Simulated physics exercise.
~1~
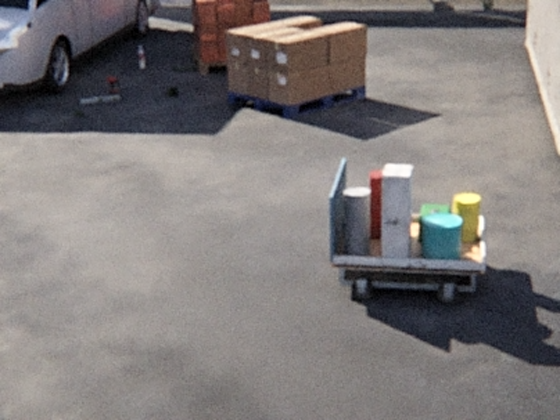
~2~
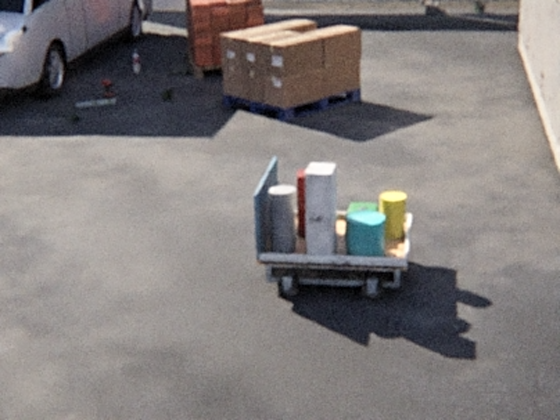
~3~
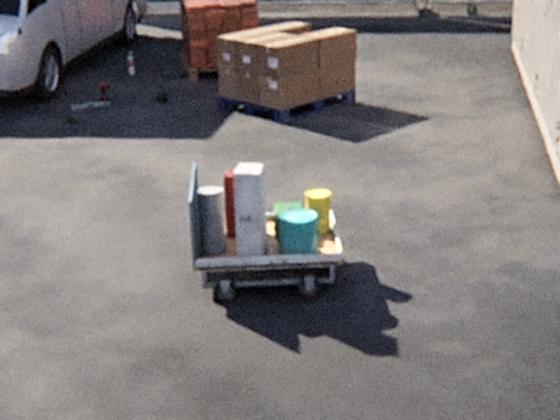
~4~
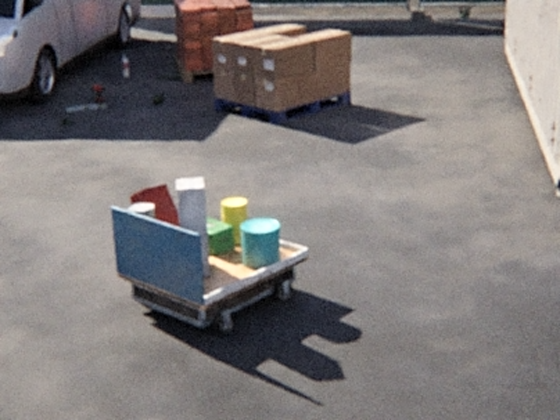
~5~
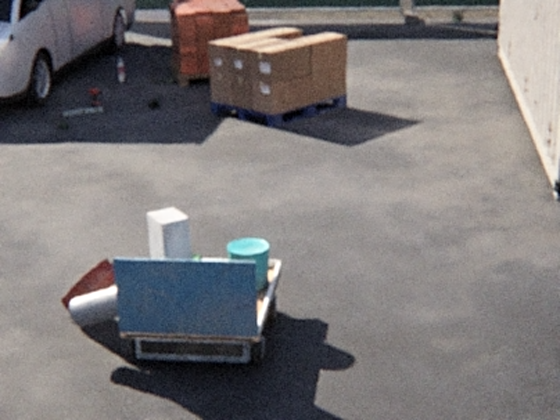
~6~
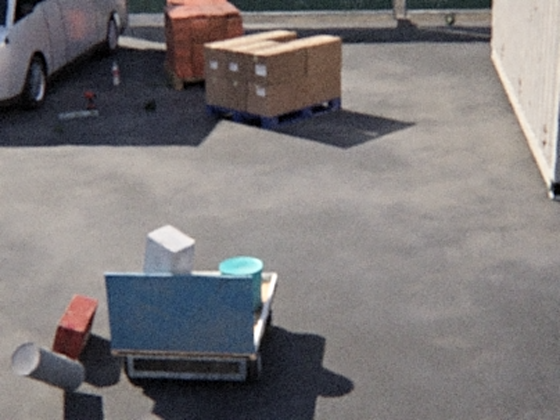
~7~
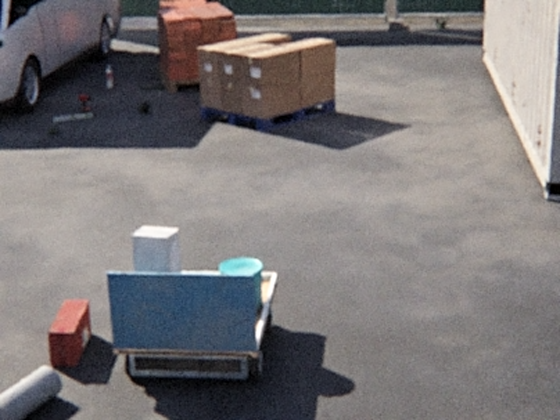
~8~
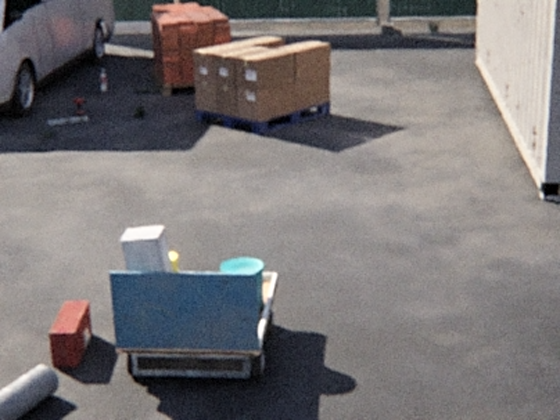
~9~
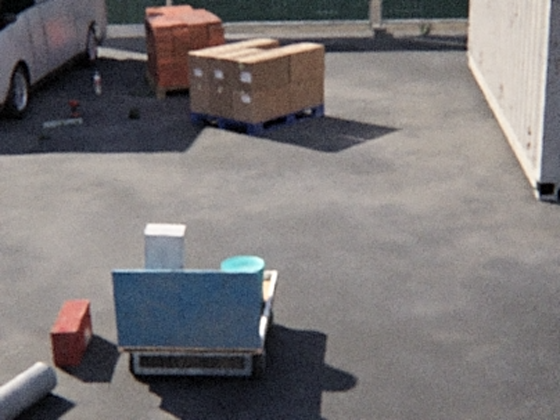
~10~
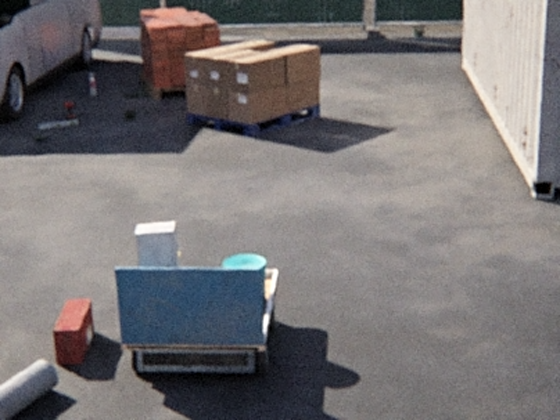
At the start, a flat cart with a tall blue board at one end rolls left across a paved yard, carrying a red box, a tall white box, a grey canister, a yellow canister, a green toolbox and a turquoise pail. It then swings round towards the viewer, and the red box leans. As the turn continues, the red box and grey canister tumble off to the left. The cart stops with its board facing the viewer, while the white box tilts and then settles upright. Finally, the red box and canister lie still on the ground, and the white box and pail remain aboard.
